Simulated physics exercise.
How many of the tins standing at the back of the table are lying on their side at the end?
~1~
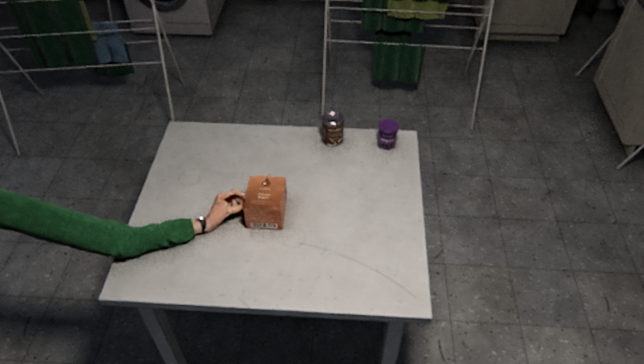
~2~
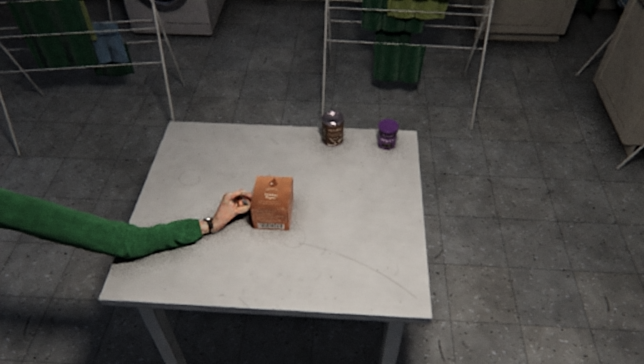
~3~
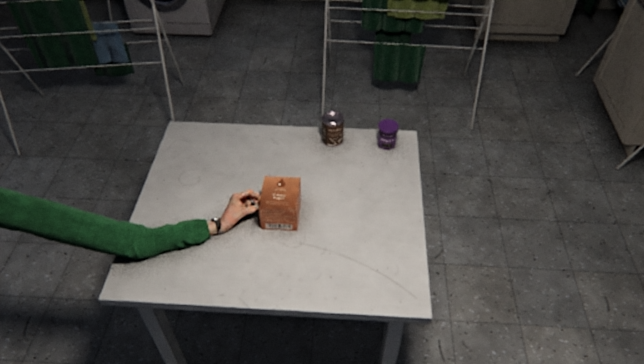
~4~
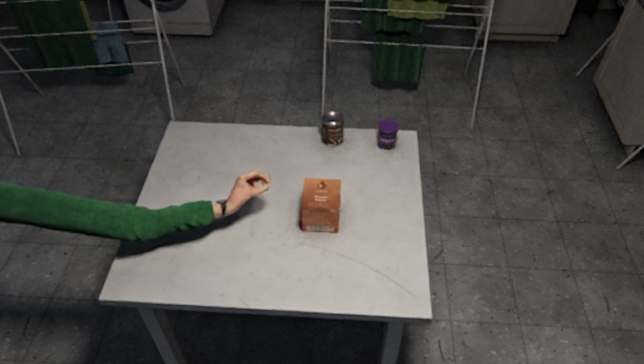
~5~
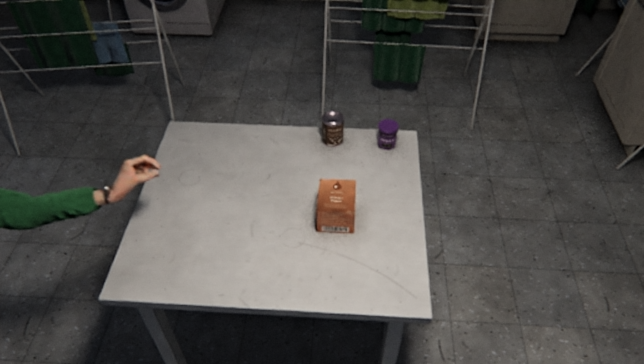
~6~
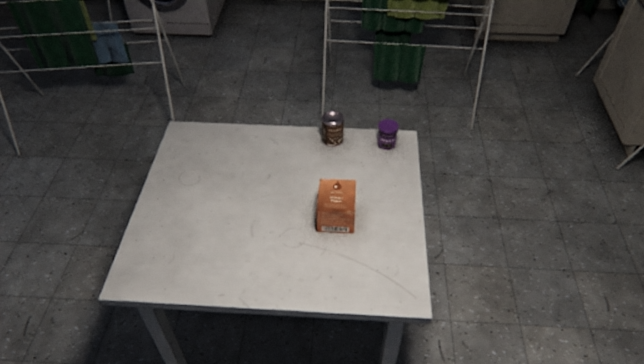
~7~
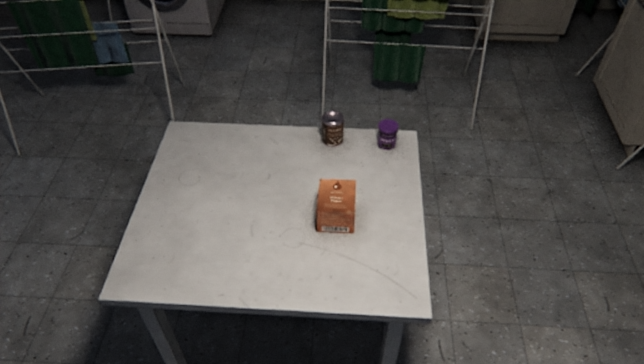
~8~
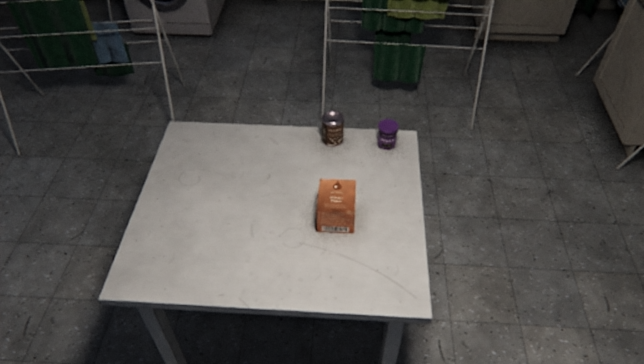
None of them are lying down. Both the brown tin and the purple tin are still standing upright at the end.
On a pale table, a hand pushes an orange box right and withdraws; it rests upright.
